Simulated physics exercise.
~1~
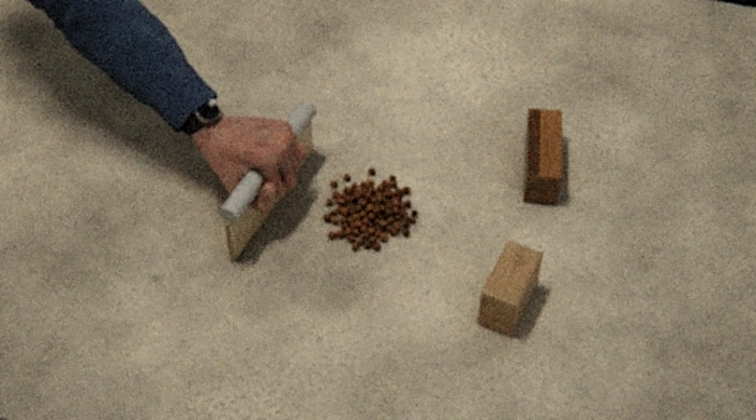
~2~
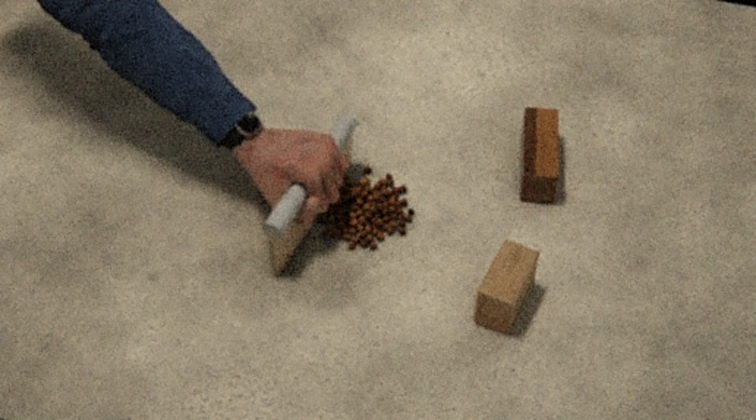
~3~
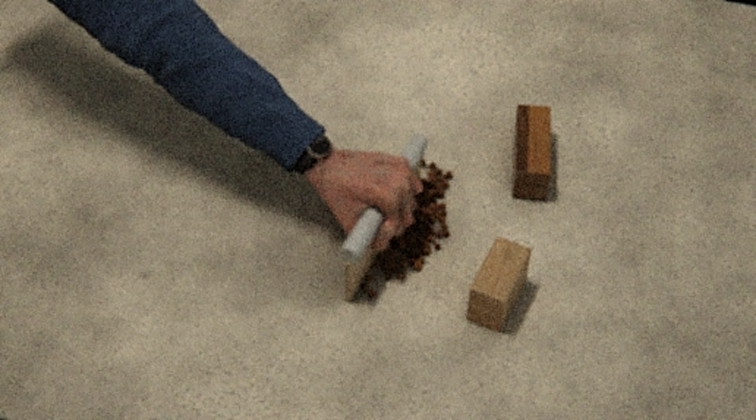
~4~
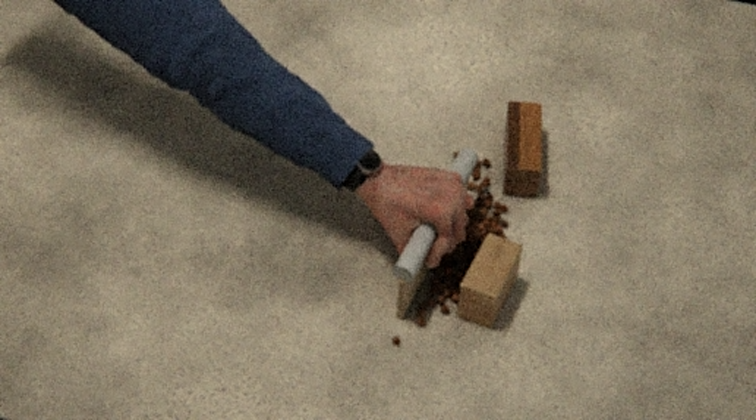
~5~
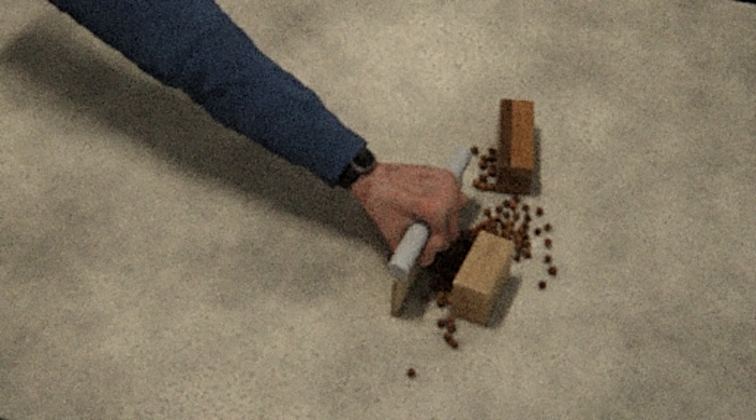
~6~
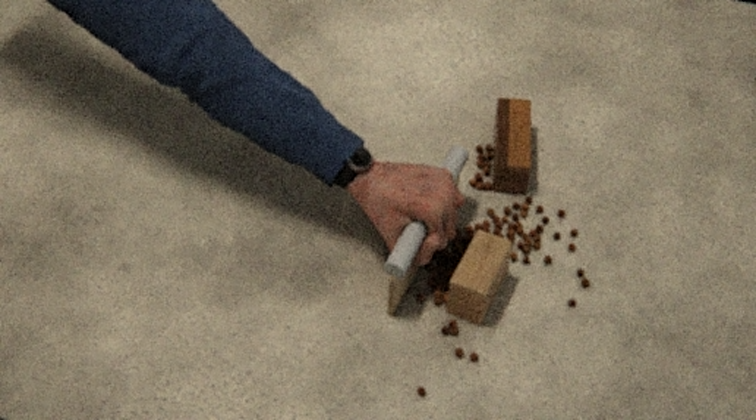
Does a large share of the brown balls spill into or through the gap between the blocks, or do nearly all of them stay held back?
A large share of the balls gets into or through the gap, with some scattering out beyond the blocks, while many others stay held up in front of them.
